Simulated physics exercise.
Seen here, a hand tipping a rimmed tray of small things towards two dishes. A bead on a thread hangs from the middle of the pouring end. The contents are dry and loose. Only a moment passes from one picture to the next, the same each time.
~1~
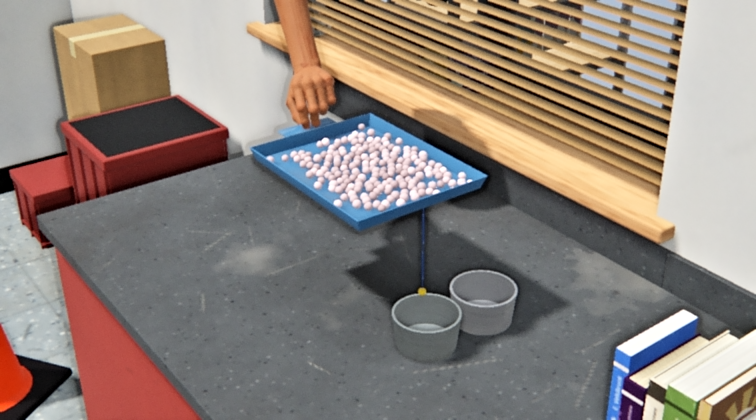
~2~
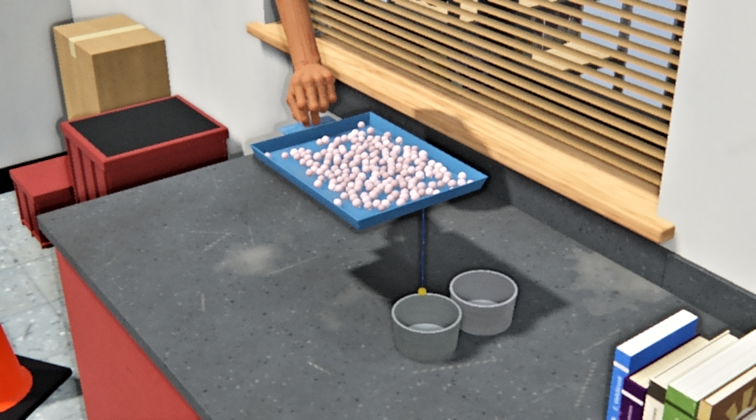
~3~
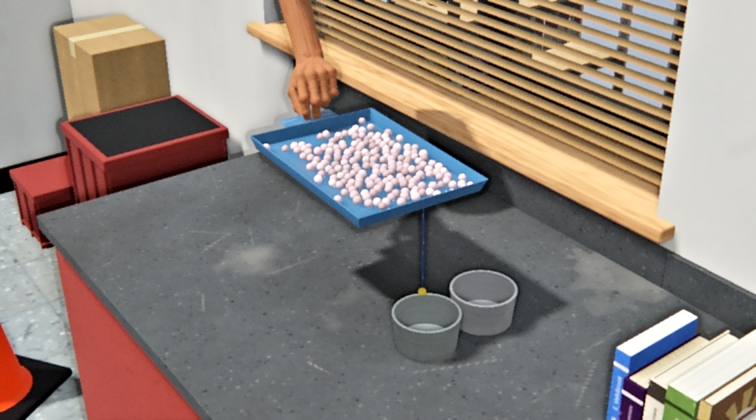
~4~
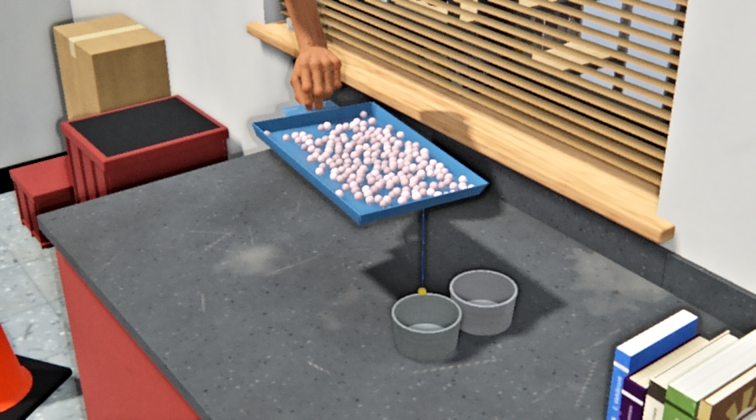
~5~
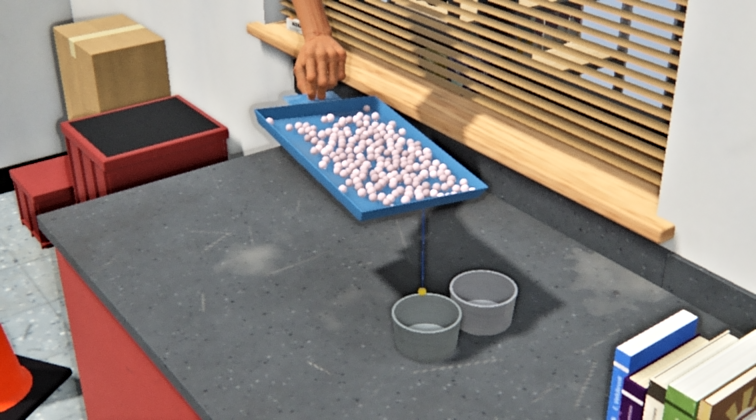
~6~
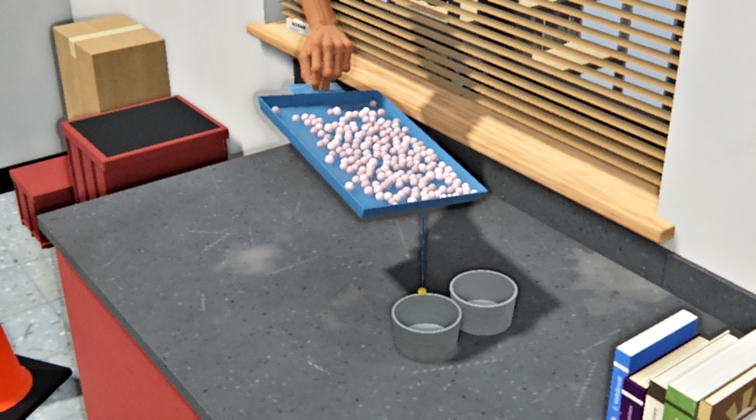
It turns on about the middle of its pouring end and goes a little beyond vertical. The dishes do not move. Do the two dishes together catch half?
In the dishes lies more than half of it.
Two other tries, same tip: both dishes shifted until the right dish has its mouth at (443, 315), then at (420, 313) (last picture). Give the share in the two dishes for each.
Roughly 0 per cent, and 0 per cent.
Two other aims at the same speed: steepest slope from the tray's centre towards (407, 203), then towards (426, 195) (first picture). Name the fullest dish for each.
At the first place the left dish, at the second the right-hand dish.
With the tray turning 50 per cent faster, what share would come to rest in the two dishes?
Some 70 per cent.
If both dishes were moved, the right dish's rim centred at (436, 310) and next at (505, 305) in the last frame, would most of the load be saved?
At the first place under half, at the second the smaller part.
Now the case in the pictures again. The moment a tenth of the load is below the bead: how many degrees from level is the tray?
Near 60 degrees.
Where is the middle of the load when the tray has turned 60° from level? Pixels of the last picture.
Roughly at (461, 197).
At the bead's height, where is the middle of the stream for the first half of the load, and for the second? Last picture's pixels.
At about (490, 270), then at (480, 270).
Soon, tray tipped steeply; most on the tray; a small part in the right dish; a stray few outside both; a small part in the air.
A while on, tray tipped right over; a stray few on the tray; about two thirds in the right dish; about a quarter outside both; a small part in the air.
Towards the end, tray tipped past a quarter turn; about two thirds in the right dish; about a quarter outside both.
Finally, tray tipped past a quarter turn; none in the left dish; about two thirds in the right dish; about a quarter outside both.
